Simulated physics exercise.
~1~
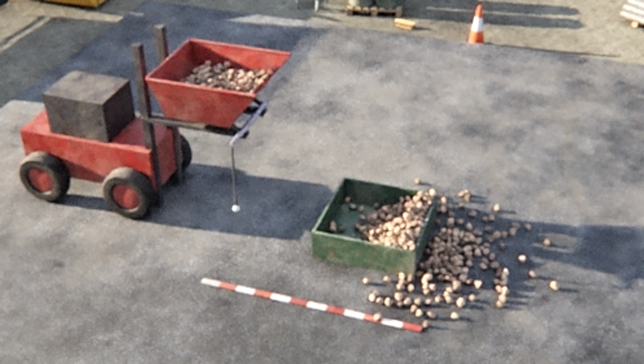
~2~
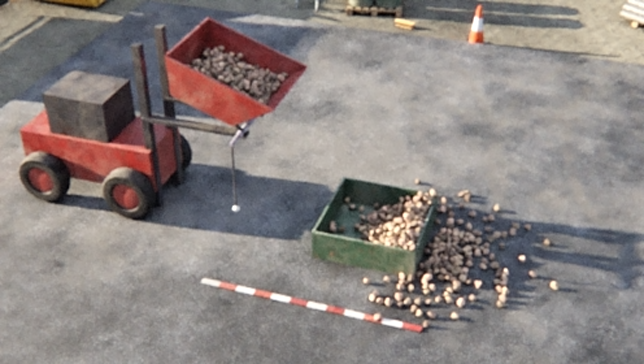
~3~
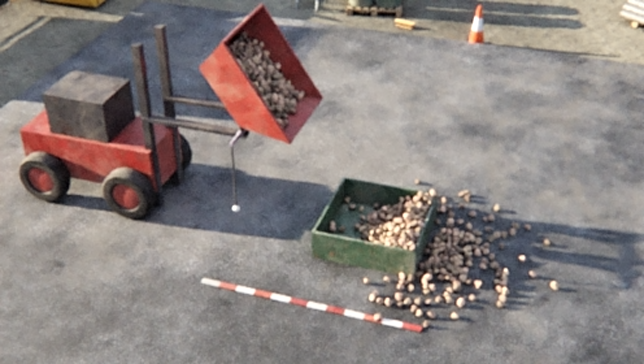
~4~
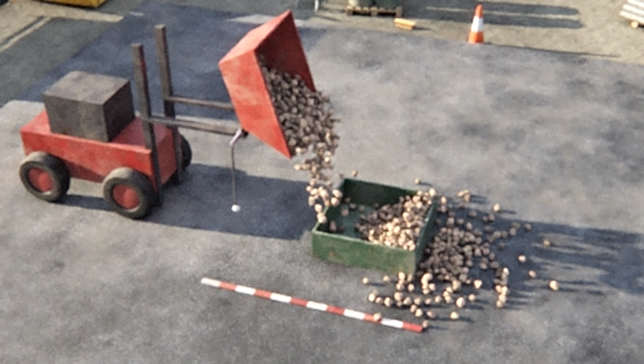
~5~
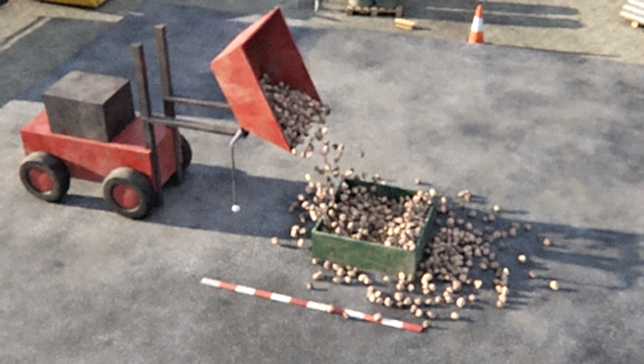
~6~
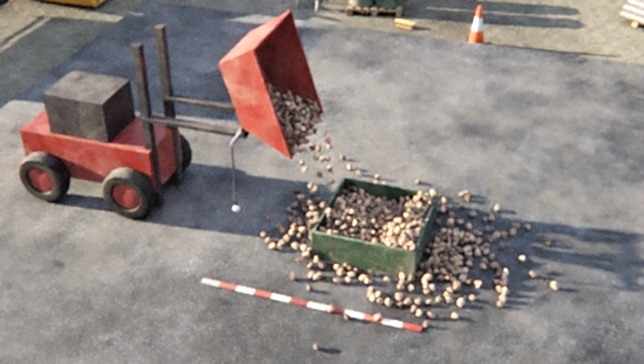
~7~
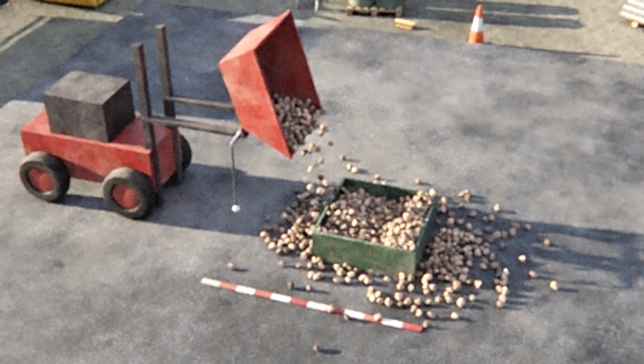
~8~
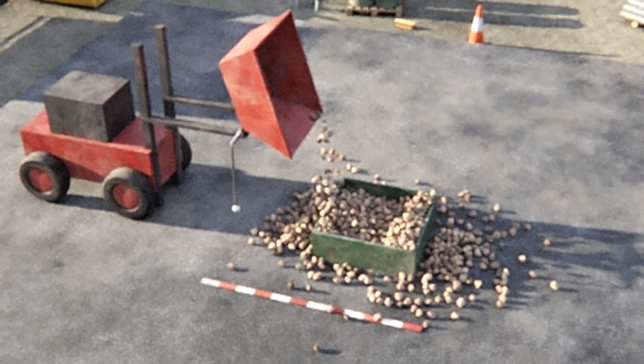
A red fork truck's raised skip tips forward to the right, pouring small brown stones into and around a green bin already partly filled, with others scattered beside it. The skip jerks briefly and ends steeply tilted and empty, the bin heaped and stones lying all around it.
